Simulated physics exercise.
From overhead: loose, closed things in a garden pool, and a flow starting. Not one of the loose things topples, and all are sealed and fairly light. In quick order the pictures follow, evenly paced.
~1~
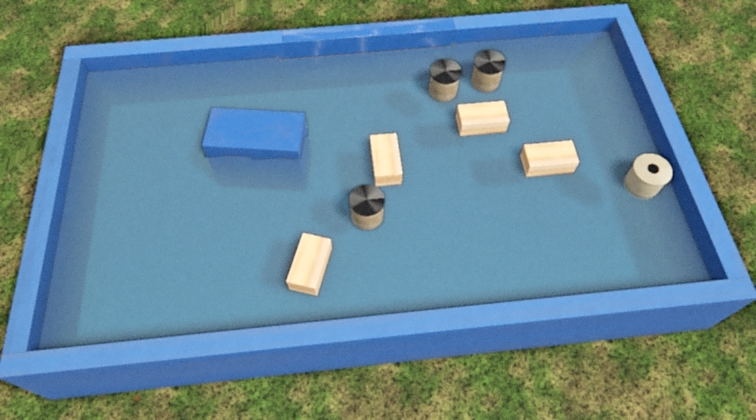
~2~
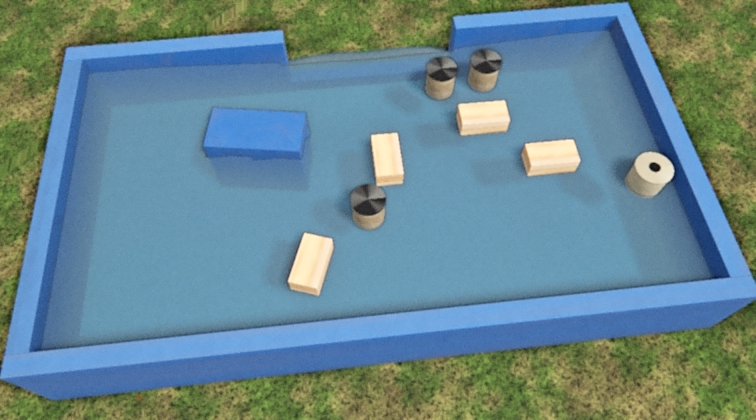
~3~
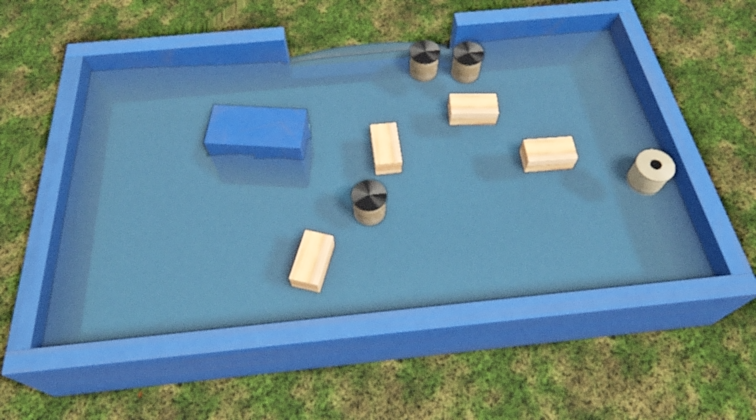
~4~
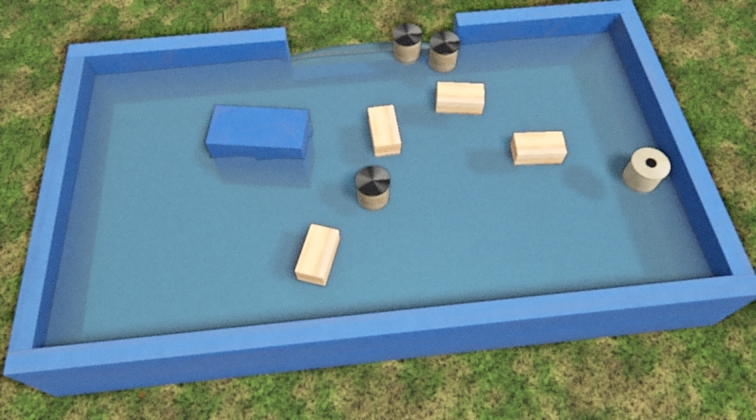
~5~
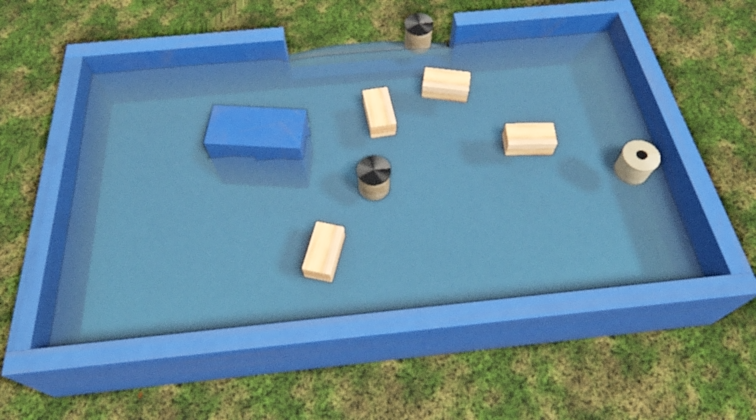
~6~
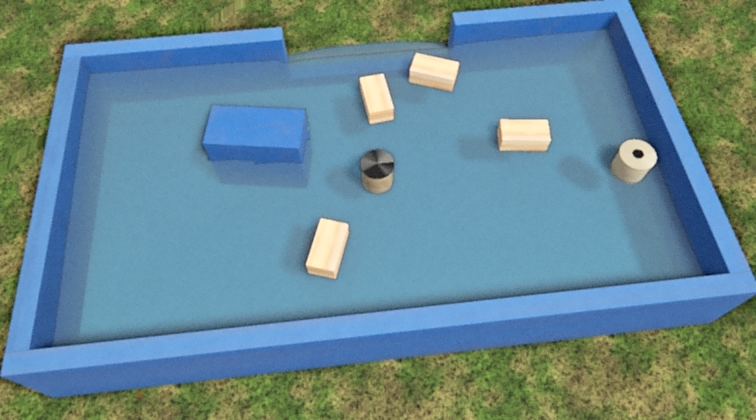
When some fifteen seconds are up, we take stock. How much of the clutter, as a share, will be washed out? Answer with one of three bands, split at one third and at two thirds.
Two thirds or more.
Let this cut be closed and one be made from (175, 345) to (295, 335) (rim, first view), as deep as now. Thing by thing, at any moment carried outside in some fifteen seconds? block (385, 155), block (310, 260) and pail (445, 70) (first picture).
The three come to escape, escape and no escape, in that order.
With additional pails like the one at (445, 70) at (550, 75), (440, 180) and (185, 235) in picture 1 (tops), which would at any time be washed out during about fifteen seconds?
Okay, one at a time: Gets out, next gets out, last does not get out.
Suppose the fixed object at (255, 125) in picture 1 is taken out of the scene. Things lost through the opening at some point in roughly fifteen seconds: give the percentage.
80 per cent.
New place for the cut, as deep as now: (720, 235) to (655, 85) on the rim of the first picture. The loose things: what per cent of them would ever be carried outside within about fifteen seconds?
That would be near 100 per cent of the things.
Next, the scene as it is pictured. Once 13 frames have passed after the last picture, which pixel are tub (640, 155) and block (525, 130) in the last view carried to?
I'd expect them close to (616, 135) and (444, 74).
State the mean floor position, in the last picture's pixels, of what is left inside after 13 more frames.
In the last view, somewhere about (467, 165).
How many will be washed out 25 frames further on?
It comes to 6.
A moment on, 3 of 8 are out; 5 afloat.
Next, 5 of 8 are out; 3 afloat.
Later, 6 of 8 are out; 2 afloat.
In the end, 6 of 8 are out; 2 afloat.
